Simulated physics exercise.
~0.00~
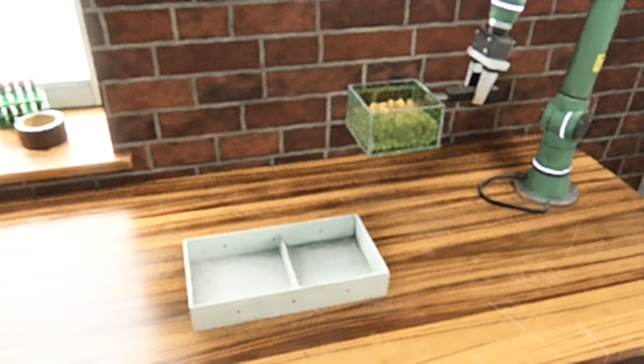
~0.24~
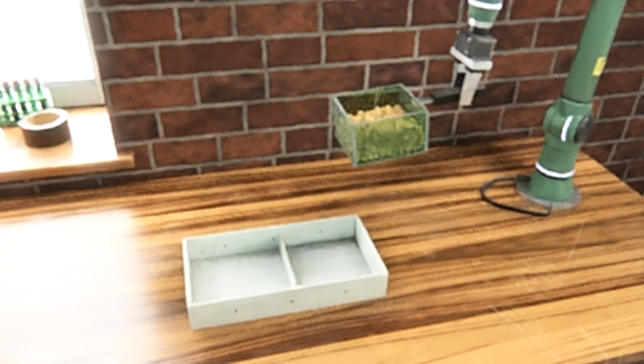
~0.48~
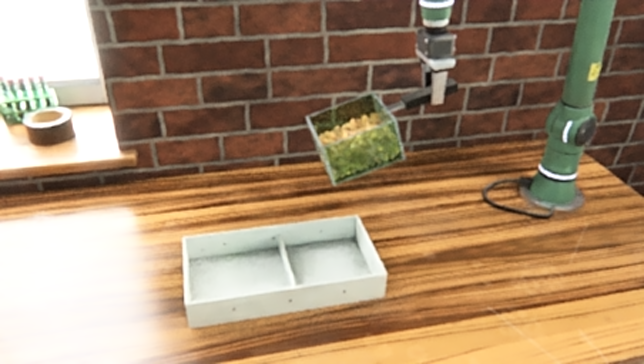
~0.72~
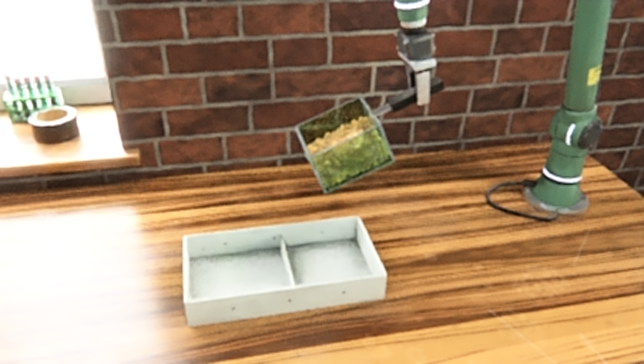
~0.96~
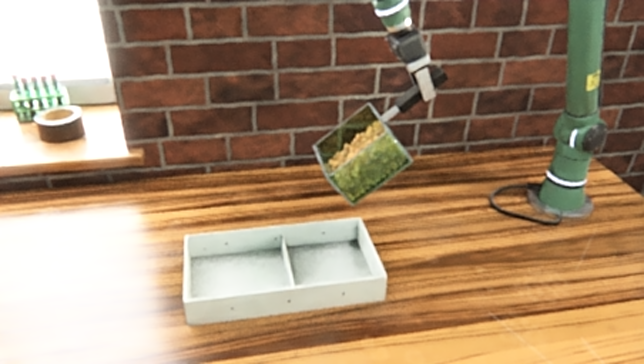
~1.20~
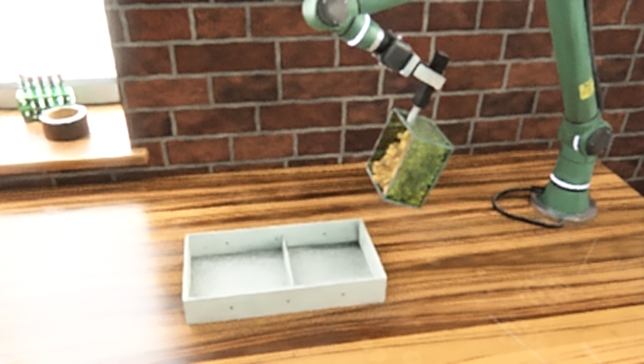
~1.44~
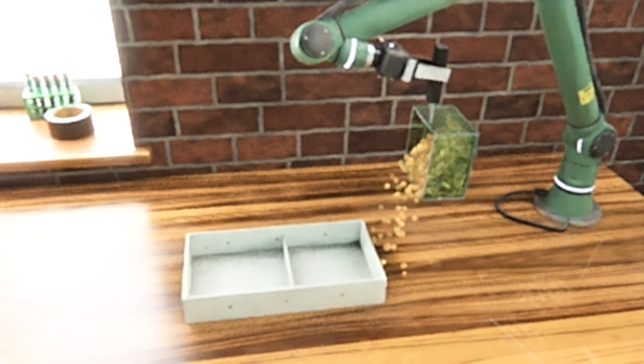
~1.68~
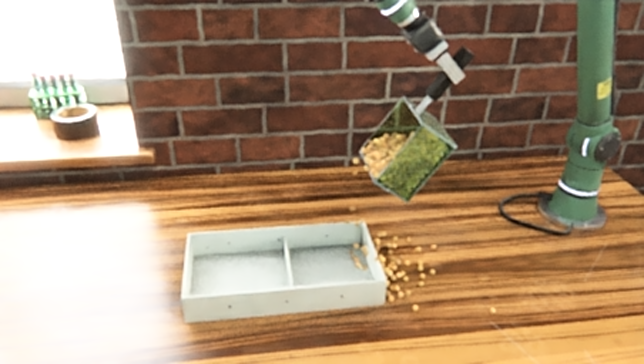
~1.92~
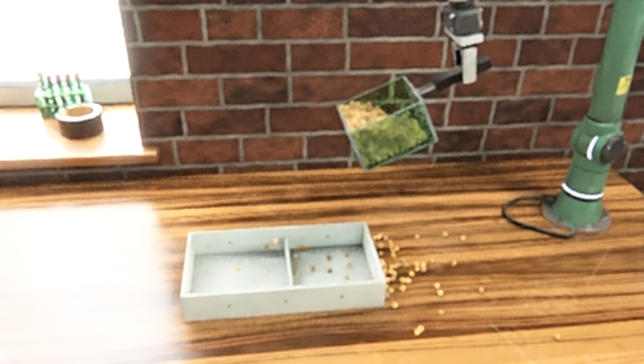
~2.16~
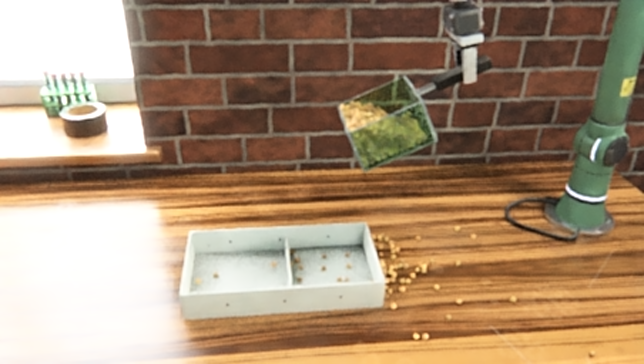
A robot arm tips a clear box, spilling some chickpeas beside and into a divided tray.
